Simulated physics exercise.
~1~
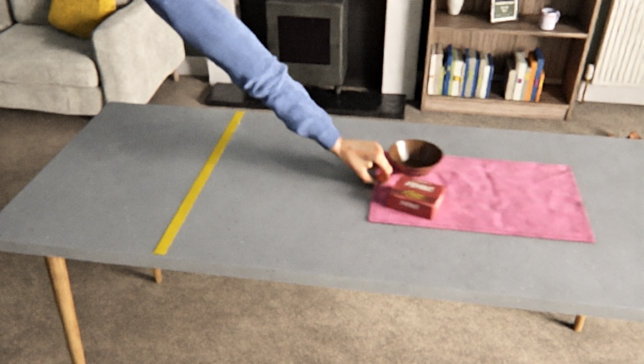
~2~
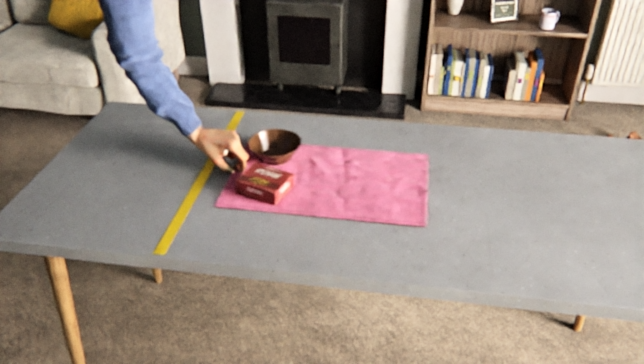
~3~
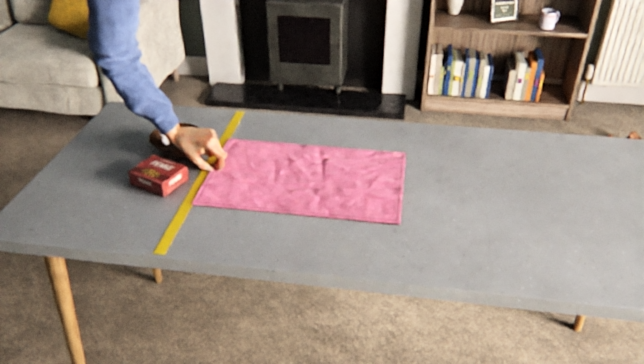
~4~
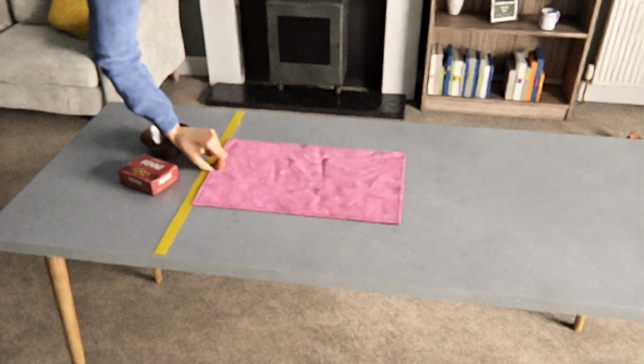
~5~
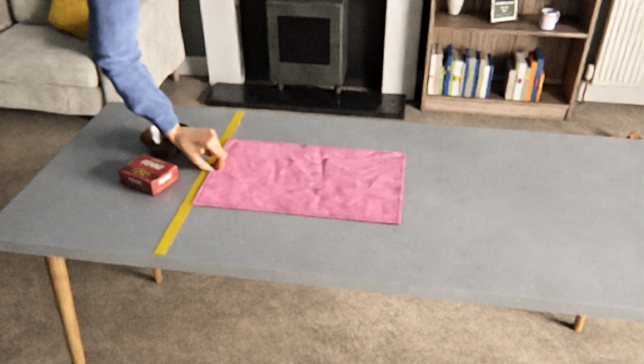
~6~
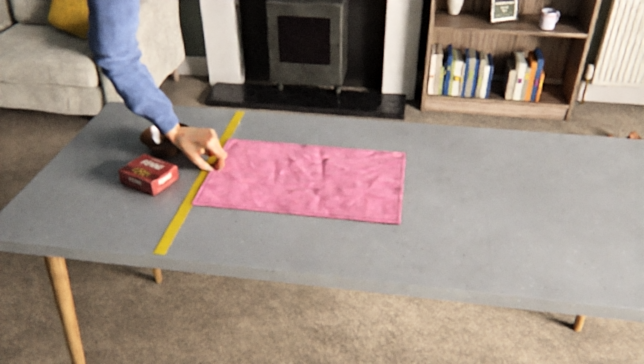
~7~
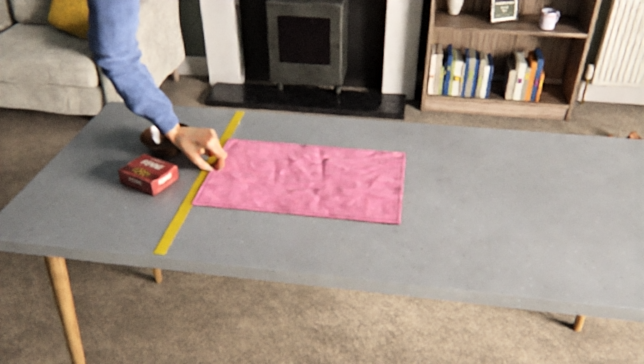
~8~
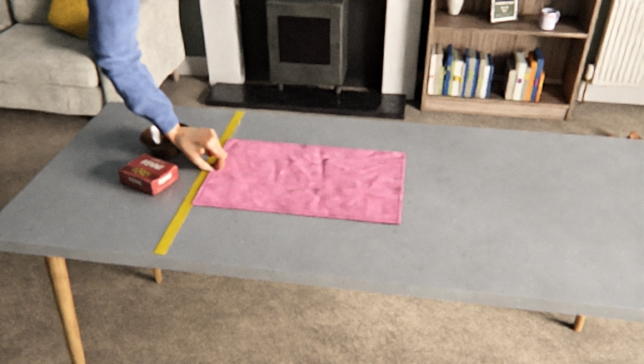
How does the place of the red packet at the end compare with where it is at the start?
At the start the red packet sits on the pink cloth, well to the right of the yellow tape. At the end it rests on the bare grey table to the left of the tape, clear of the cloth.
